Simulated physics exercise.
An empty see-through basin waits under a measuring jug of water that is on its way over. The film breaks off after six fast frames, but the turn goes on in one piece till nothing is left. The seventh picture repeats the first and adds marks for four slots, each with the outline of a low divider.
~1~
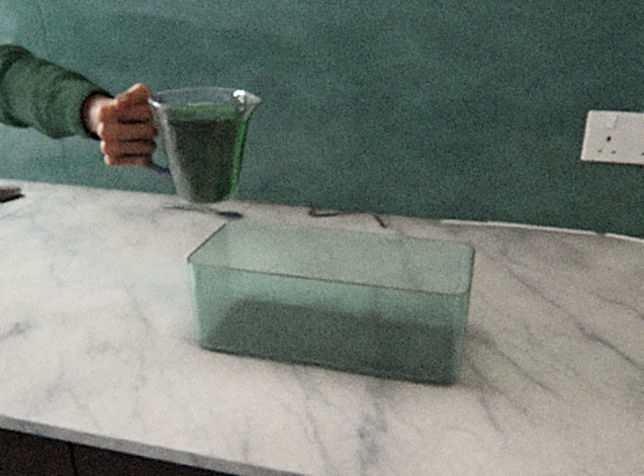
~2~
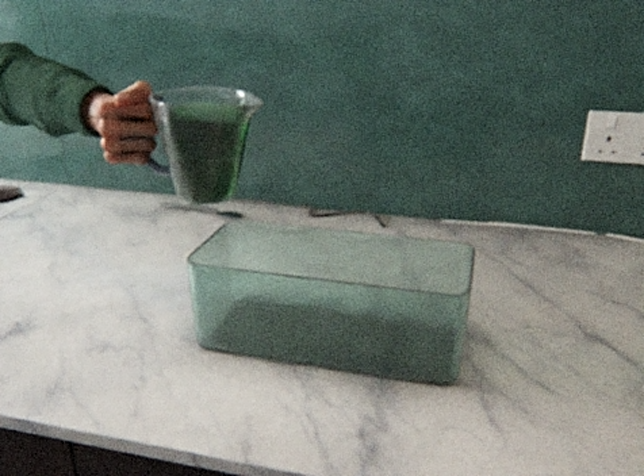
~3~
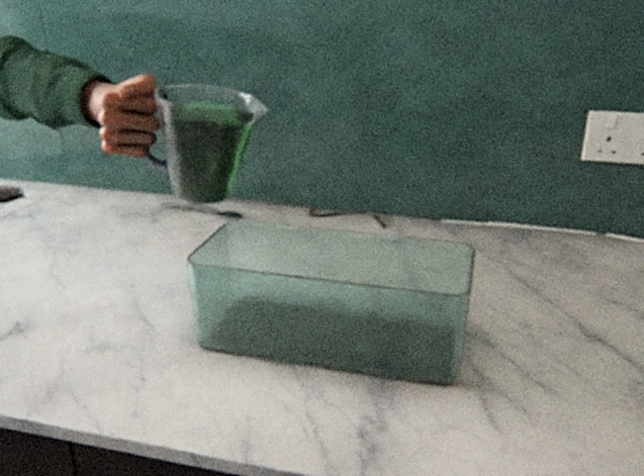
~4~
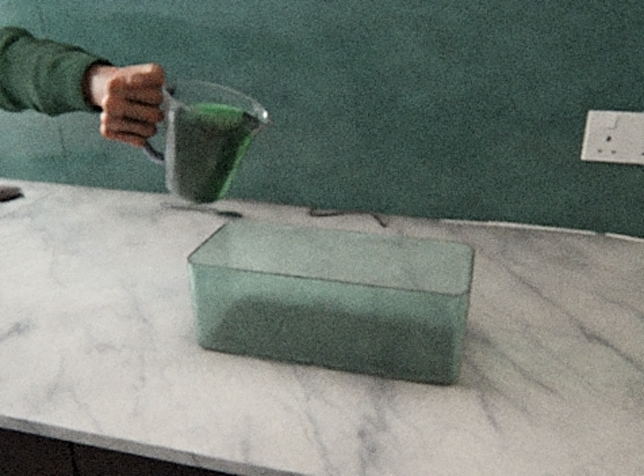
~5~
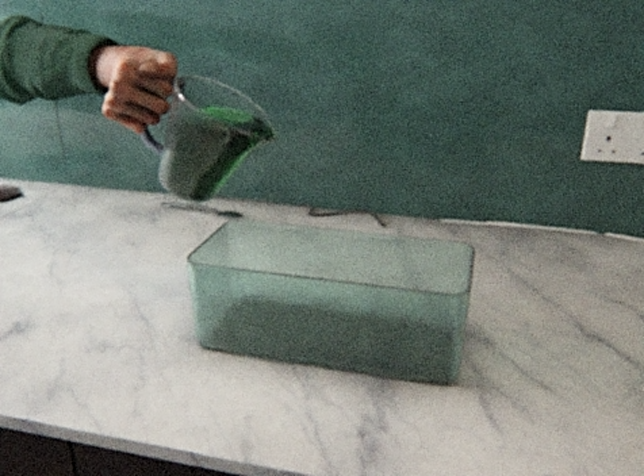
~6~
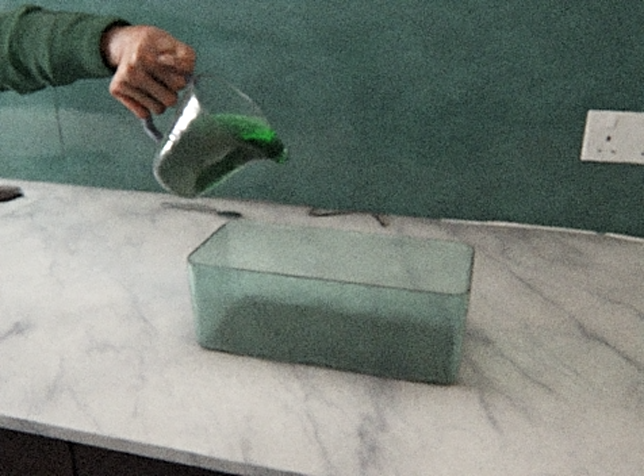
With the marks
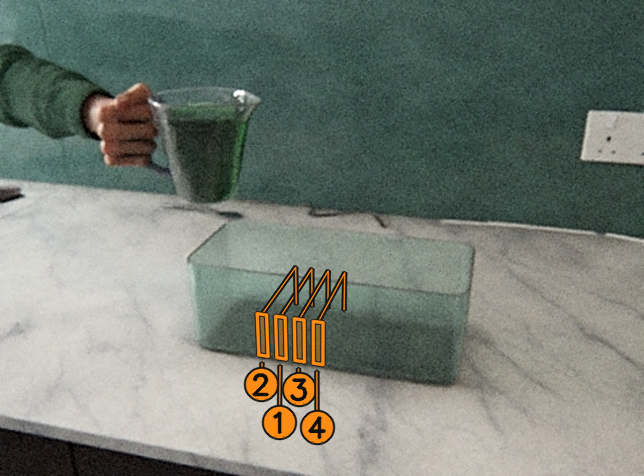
A hand in a green sleeve tilting a clear jug rightward above a see-through basin, green-tinged liquid reaching over its lip.
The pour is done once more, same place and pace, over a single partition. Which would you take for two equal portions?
1 works best here.
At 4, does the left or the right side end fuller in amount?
More ends on the left.
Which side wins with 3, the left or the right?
More ends on the left.
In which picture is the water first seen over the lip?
Picture 6.
On the marked copy, 1 at (280, 365); 2 at (261, 363); 3 at (298, 368); 4 at (316, 371).
For place 1, about 48 % ends left of the wall and 50 % right of it.
For place 2, about 15 % ends left of the wall and 83 % right of it.
For place 3, about 69 % ends left of the wall and 28 % right of it; 3 % is lost outside.
For place 4, about 88 % ends left of the wall and 9 % right of it; 3 % is lost outside.
